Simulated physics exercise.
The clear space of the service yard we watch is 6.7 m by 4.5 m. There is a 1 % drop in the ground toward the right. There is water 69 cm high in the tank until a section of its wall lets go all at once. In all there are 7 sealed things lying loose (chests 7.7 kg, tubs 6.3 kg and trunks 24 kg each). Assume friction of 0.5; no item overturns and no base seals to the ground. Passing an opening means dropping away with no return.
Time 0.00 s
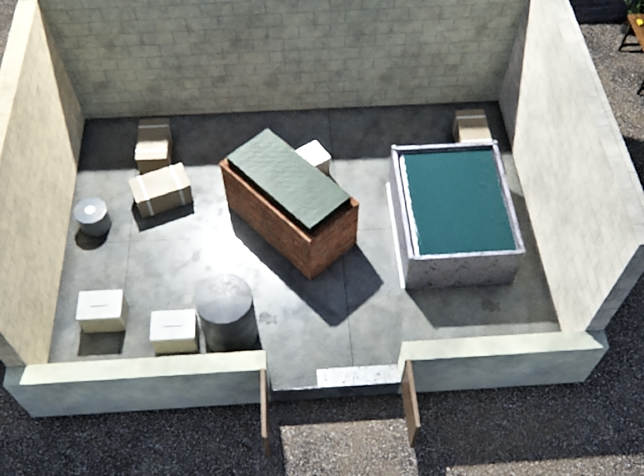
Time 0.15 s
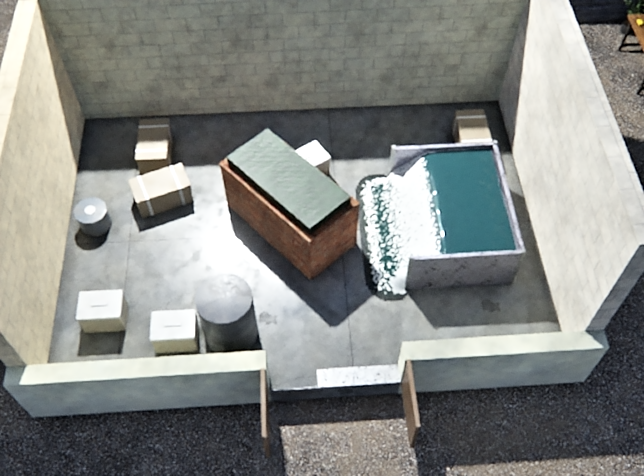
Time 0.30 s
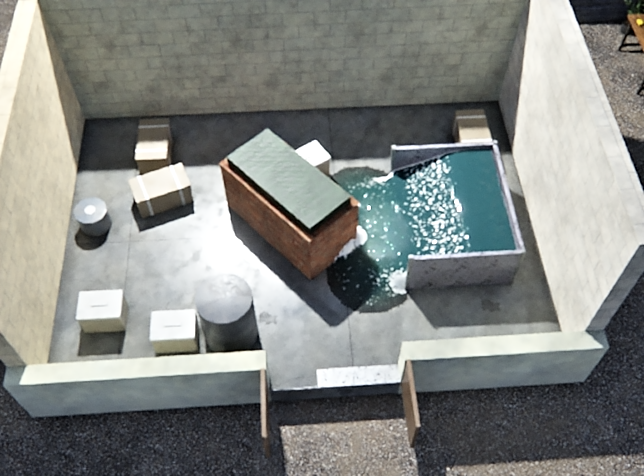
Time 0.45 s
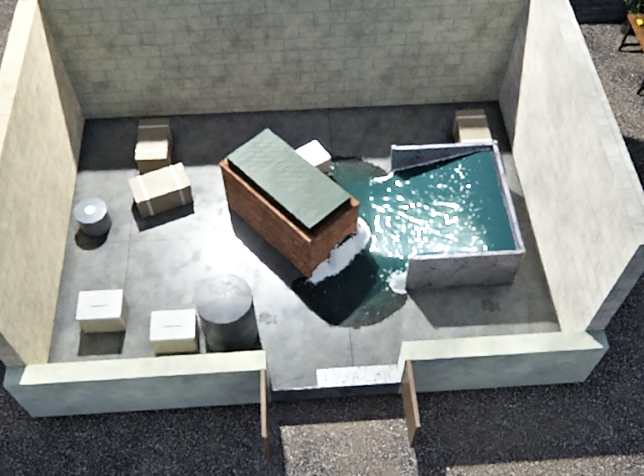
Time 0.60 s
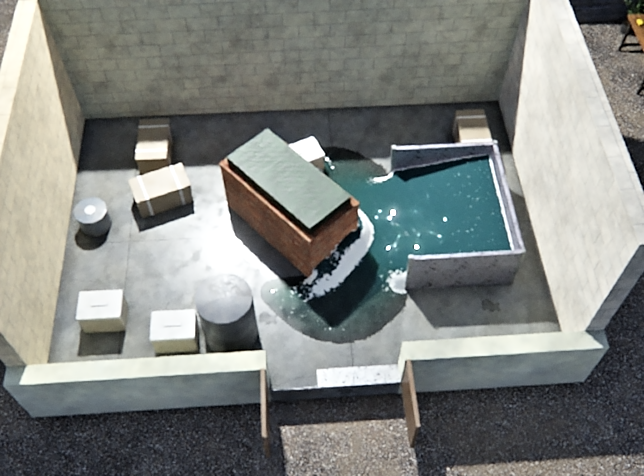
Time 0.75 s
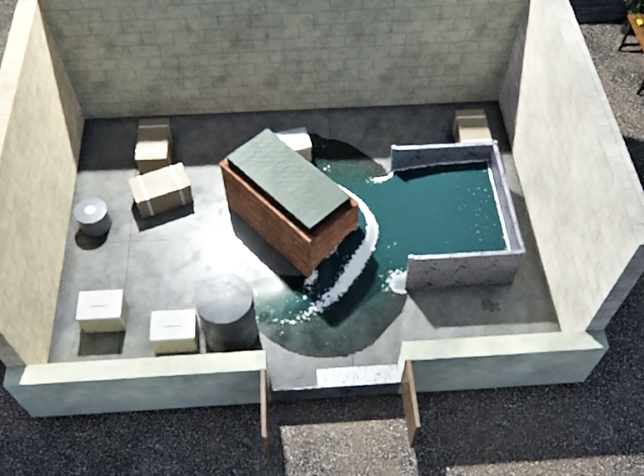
To begin with, teal water sits in a walled tank at the right of a yard scattered with boxes and drums. It then bursts out through the tank's left side, foams against the brick block and spreads around it, and a pale box behind the block shifts slightly left.
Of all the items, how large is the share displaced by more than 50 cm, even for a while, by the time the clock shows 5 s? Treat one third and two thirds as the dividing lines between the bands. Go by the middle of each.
I reckon it gets to one third but stops short of two thirds.
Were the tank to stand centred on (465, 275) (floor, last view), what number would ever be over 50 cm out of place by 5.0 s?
In that case 4 of them.
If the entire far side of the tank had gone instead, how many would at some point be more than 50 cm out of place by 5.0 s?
Count: 5.
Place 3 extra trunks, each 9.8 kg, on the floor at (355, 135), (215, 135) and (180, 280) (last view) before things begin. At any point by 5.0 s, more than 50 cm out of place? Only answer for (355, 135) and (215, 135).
One by one I'd say farther than that and farther than that.
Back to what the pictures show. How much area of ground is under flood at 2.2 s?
I'd estimate close to 18 m2.
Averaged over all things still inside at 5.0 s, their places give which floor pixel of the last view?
It sits at about (194, 242).
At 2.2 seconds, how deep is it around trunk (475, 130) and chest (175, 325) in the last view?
Close to 0 and 3 centimetres.
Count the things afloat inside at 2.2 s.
I count 1.
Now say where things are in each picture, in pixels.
In the first picture, a chest at (307, 157), on the bottom; a tub at (90, 210), on the bottom; 2.5 m2 under water; 0 of 7 have shifted.
In the second picture, a chest at (307, 157) rests on the ground; a tub at (90, 210), on the bottom; water covers 3.5 m2; 0 of 7 have shifted.
In the third picture, a chest at (307, 157), on the bottom; a tub at (90, 210) rests on the ground; 4.6 m2 under water; 0 of 7 have shifted.
In the fourth picture, a chest at (307, 157) rests on the ground; a tub at (90, 210), on the bottom; 5.5 m2 under water; 0 of 7 have shifted.
In the fifth picture, a chest at (302, 152) rests on the ground, 12 cm from its start; a tub at (90, 210), on the bottom; 6.3 m2 under water; 1 of 7 have shifted.
In the sixth picture, a chest at (290, 140) rests on the ground, 40 cm from its start; a tub at (90, 210), on the bottom; water covers 7.4 m2; 1 of 7 have shifted.
After 1.1 s 1 of 7 are over 50 cm from their spots; 0 afloat.
After 2.2 s 1 of 7 are over 50 cm from their spots; 1 afloat.
After 3.5 s 2 of 7 are over 50 cm from their spots; 2 afloat.
After 5.0 s 3 of 7 are over 50 cm from their spots, and 3 have been at some point; 3 afloat.
